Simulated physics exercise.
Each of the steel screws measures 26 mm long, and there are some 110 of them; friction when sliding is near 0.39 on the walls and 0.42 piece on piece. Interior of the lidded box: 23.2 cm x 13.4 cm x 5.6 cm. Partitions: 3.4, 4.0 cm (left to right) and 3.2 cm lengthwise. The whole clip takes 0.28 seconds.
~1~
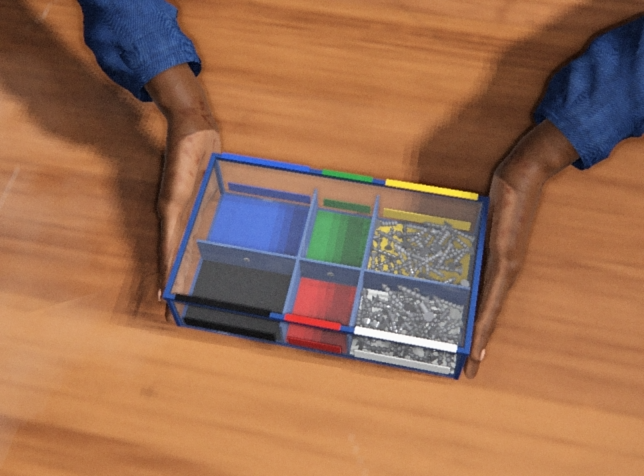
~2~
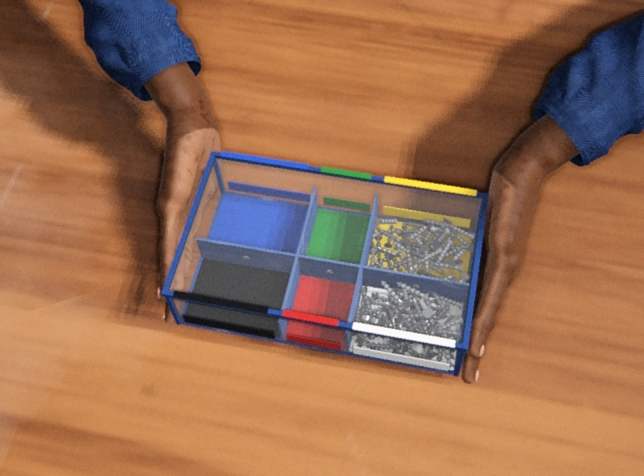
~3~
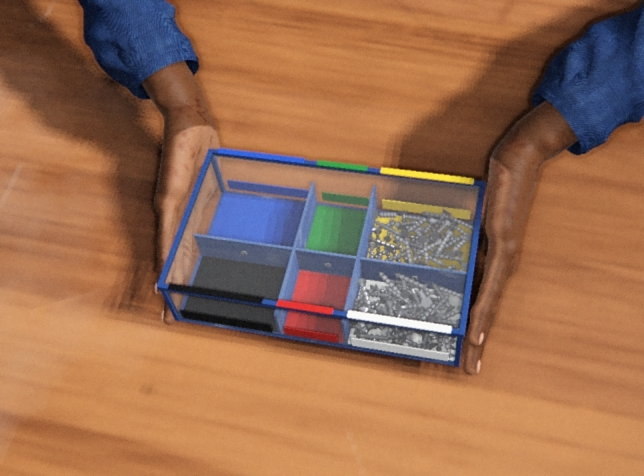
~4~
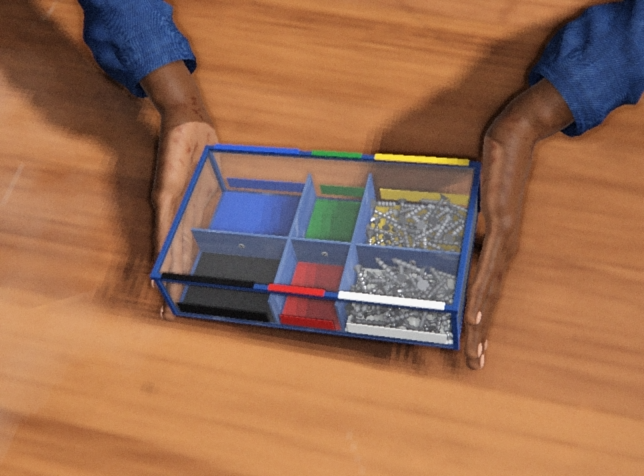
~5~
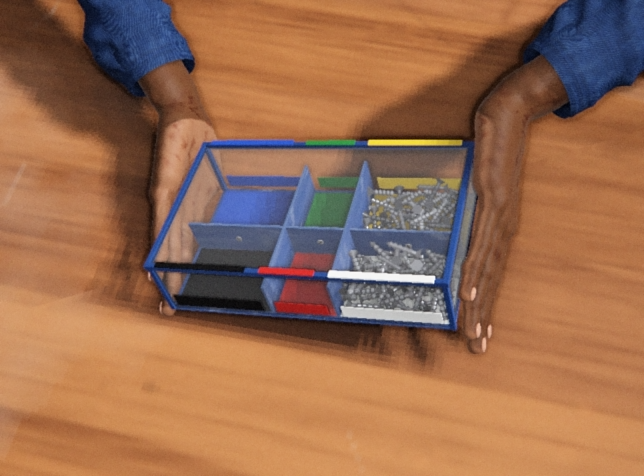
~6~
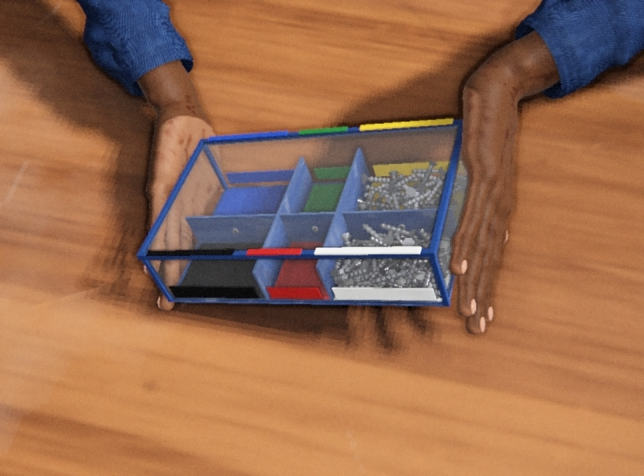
A clear, blue-edged box is held between two hands in blue sleeves above a wooden surface, seen from above. Inside are six compartments: blue, green and yellow along the back, black, red and white along the front, with silvery screws heaped in the two at right. The hands steadily tilt and slightly turn the box, its front face coming more into view, while the camera stays still.
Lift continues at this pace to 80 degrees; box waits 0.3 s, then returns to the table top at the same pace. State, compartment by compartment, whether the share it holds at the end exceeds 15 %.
Red: Does not exceed; blue: Does not exceed; green: Does not exceed; yellow: Exceeds; white: Exceeds; black: Does not exceed.
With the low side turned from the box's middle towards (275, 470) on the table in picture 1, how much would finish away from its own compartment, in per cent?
The share comes to about 5 in a hundred.
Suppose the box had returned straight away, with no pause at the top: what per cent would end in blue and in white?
Then blue keeps 5% and white keeps 40%.
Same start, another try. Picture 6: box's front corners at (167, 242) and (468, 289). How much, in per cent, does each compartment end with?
In per cent, the final split is red 0, blue 0, green 5, yellow 60, white 40, black 0.
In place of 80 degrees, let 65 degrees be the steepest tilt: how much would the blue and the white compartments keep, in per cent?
Blue 5 %; white 45 %.
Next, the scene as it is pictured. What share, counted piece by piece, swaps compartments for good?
Around 10 per cent.
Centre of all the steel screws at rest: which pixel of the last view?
Near (388, 264).
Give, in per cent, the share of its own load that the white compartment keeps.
Close to 80 in a hundred.
Then, 0.81 s after the last picture, tilt 80 degrees; blue 5 %, green 5 %, yellow 45 %, white 45 %.
Then, 1.34 s after the last picture, tilt 41 degrees; blue 5 %, yellow 50 %, white 40 %.
Then, 1.94 s after the last picture, tilt 0 degrees; blue 5 %, yellow 50 %, white 40 %.
In the end, red 0 %, blue 5 %, green 0 %, yellow 50 %, white 40 %, black 0 %.
